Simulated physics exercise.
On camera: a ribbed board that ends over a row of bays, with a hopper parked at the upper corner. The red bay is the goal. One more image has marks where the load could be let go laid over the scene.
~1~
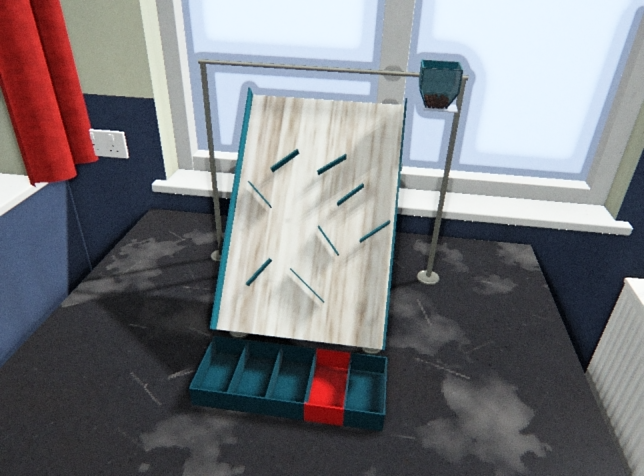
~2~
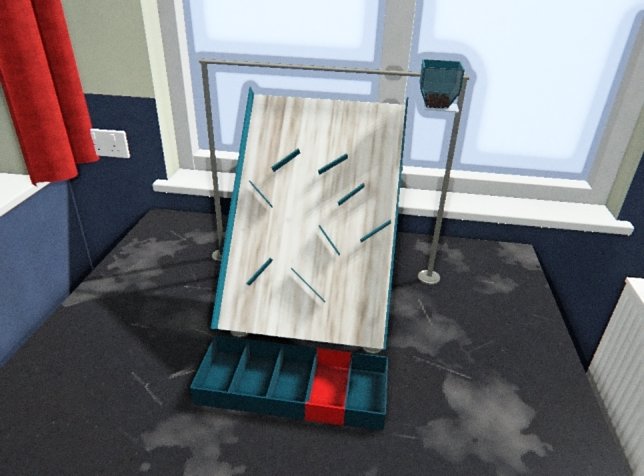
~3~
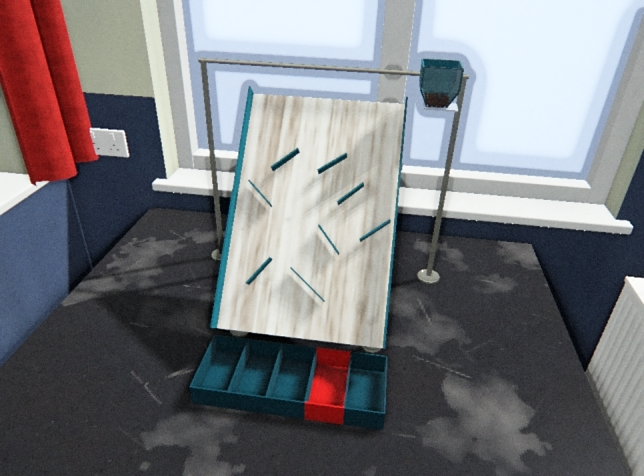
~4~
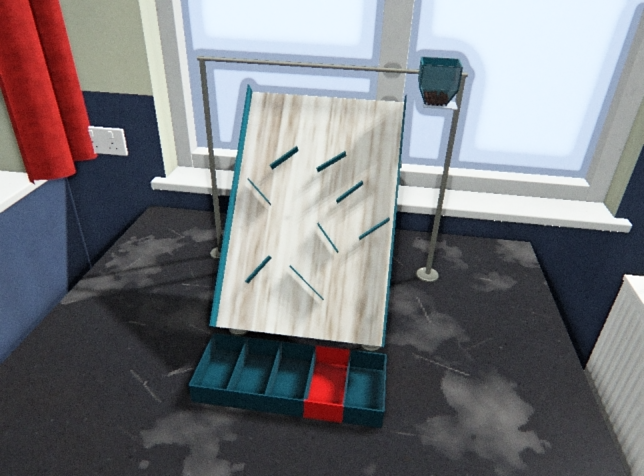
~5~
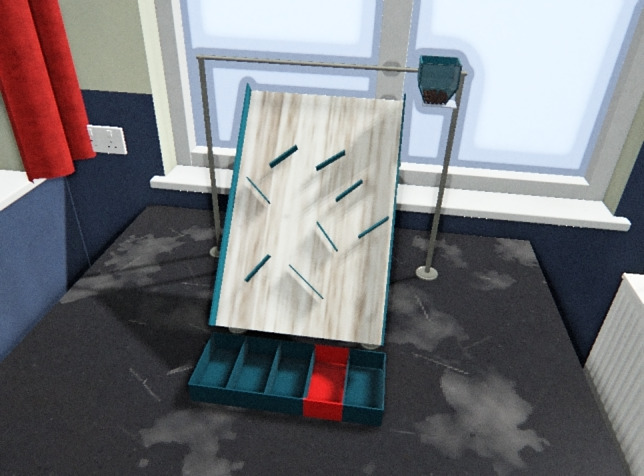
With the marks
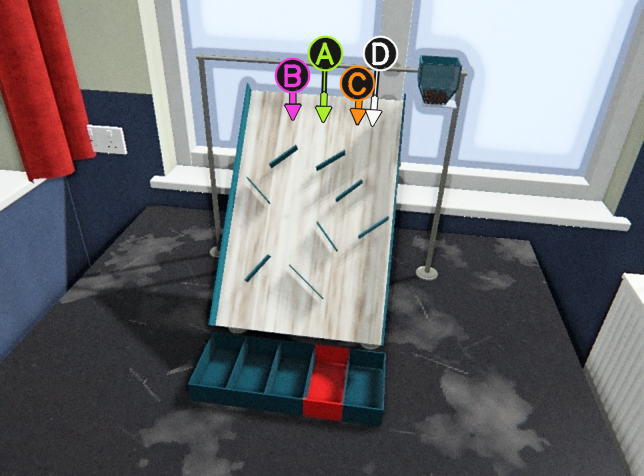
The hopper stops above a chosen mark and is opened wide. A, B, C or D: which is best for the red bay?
D works best here.
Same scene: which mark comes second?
C it is.
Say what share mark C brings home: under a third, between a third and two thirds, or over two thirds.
It is under a third.
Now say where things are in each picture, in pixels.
Hopper at (436, 102), allspice berries, door shut, in the first picture.
Ribs (271, 168) to (299, 149), (318, 171) to (347, 154), (249, 180) to (270, 205), in the second picture.
Ribs (337, 202) to (364, 182), (318, 224) to (338, 253), (360, 239) to (391, 219), in the third picture.
Ribs (245, 282) to (269, 255), (290, 266) to (323, 299), in the fourth picture.
Red bay at (323, 409), number 4 of 5 from the left, in the fifth picture.
On the marked copy, mark A meets the board at (323, 116); mark B meets the board at (292, 114); mark C meets the board at (357, 118); mark D meets the board at (372, 119).
With A, a stray few in the red bay, nearly all in other bays, a small part outside the box.
With B, a small part in the red bay, most in other bays, a small part outside the box.
With C, about a quarter in the red bay, most in other bays.
With D, about a third in the red bay, about half in other bays, a small part outside the box.
